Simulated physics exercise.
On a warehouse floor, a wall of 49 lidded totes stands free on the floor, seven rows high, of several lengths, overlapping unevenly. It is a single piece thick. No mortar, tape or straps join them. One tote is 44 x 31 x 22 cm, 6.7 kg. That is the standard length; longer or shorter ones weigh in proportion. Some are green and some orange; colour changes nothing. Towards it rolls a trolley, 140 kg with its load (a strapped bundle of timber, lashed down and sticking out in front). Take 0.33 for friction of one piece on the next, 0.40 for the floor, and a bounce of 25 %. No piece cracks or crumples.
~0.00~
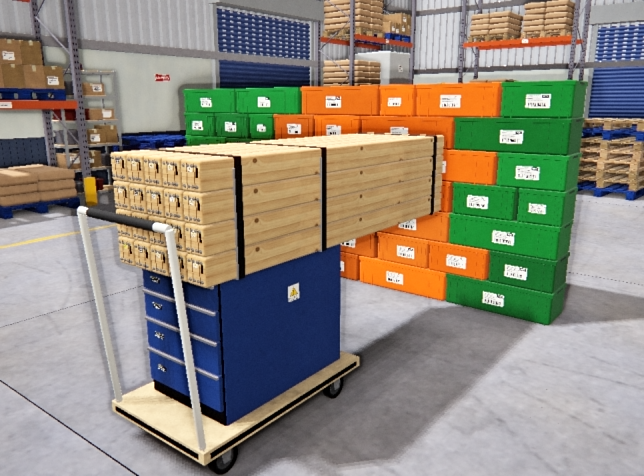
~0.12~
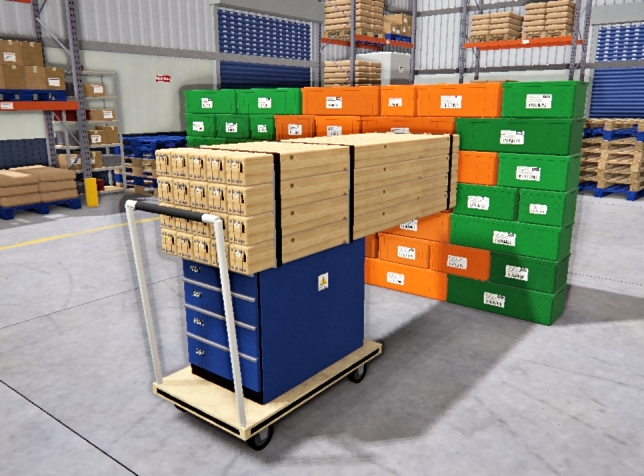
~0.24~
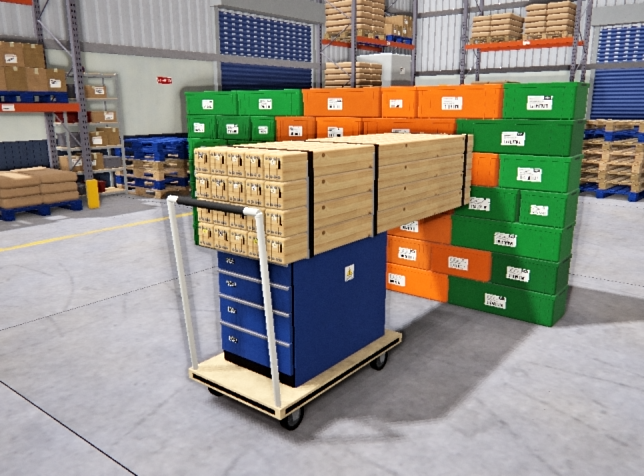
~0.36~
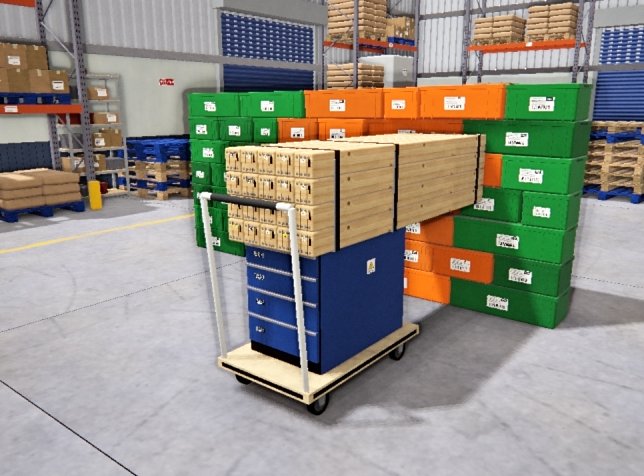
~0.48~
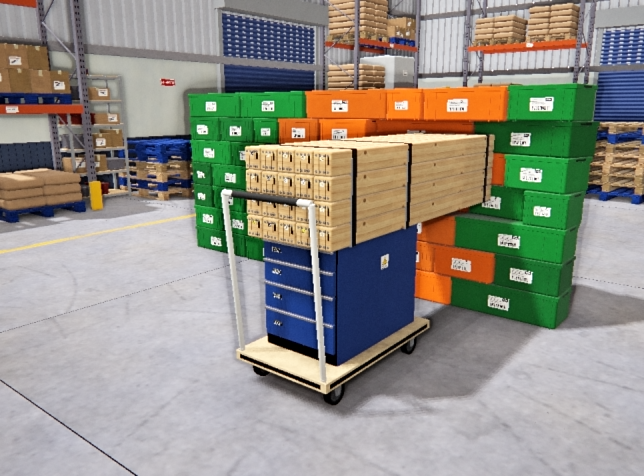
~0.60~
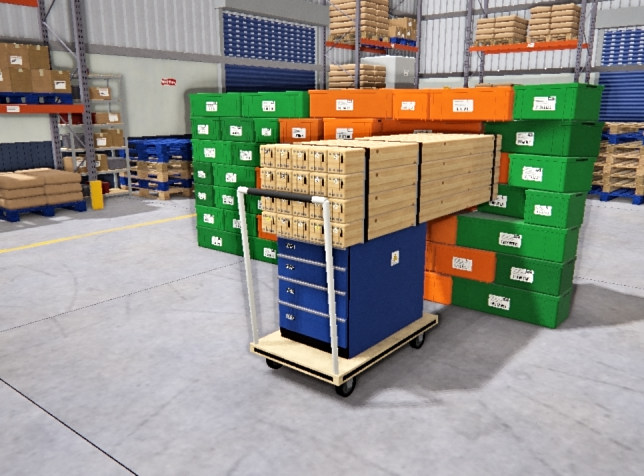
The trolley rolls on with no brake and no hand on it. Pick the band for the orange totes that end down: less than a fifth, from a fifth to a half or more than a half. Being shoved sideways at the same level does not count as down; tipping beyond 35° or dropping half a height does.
Between a fifth and a half of them.
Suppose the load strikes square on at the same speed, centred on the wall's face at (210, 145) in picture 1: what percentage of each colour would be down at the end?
Then green 40, orange 0 per cent.
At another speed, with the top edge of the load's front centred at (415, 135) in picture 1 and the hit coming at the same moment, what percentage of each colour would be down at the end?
Then green 20, orange 50 per cent.
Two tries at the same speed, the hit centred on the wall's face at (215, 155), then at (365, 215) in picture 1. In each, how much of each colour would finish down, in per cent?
Green 40 then 20, orange 0 then 60 per cent.
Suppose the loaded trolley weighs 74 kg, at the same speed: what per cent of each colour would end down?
In that case green 0, orange 0 per cent.
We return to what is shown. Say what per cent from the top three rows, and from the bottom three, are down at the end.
From the top 50, from the bottom 0 per cent.
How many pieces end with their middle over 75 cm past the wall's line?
About 12.
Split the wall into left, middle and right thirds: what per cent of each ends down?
In per cent: Left 0, middle 30, right 60.
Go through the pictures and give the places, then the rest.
In the first picture (each place is the centre of the face we see best), load (439, 159) 52 cm short of the wall; top orange tote (396, 101); top green tote (536, 100); all as stacked.
The second picture shows load (455, 157) 32 cm short of the wall; top orange tote (397, 101).
The third picture shows load (469, 156) 12 cm short of the wall; top orange tote (398, 103).
The fourth picture shows load (482, 155) 53 mm into the wall's line; top orange tote (400, 104); 6 have shifted.
The fifth picture shows load (491, 155) 17 cm into the wall's line; top orange tote (403, 105) moved 39 mm; top green tote (539, 103) moved 27 mm; 12 have shifted.
The sixth picture shows load (498, 155) 27 cm into the wall's line; top orange tote (410, 105) moved 10 cm; top green tote (542, 102) moved 8 cm; 16 have shifted.
By 1.08 s, load 50 cm past the wall's line, still rolling; 3 of the 24 orange totes down (3 of 49 in all colours); top orange tote tilted 23°, 8 cm lower; top green tote tilted 25°.
By 1.56 s, load 67 cm past the wall's line, still rolling; 9 of the 24 orange totes down (14 of 49 in all colours); top orange tote tilted 12°, 1.01 m lower; top green tote on its side.
When it is over (2.8 s), load 89 cm past the wall's line, stopped; 9 of the 24 orange totes down (14 of 49 in all colours); top orange tote upside down; top green tote upside down. That is 38 per cent. In pixels of the last frame, middles, top orange tote near (480, 222).
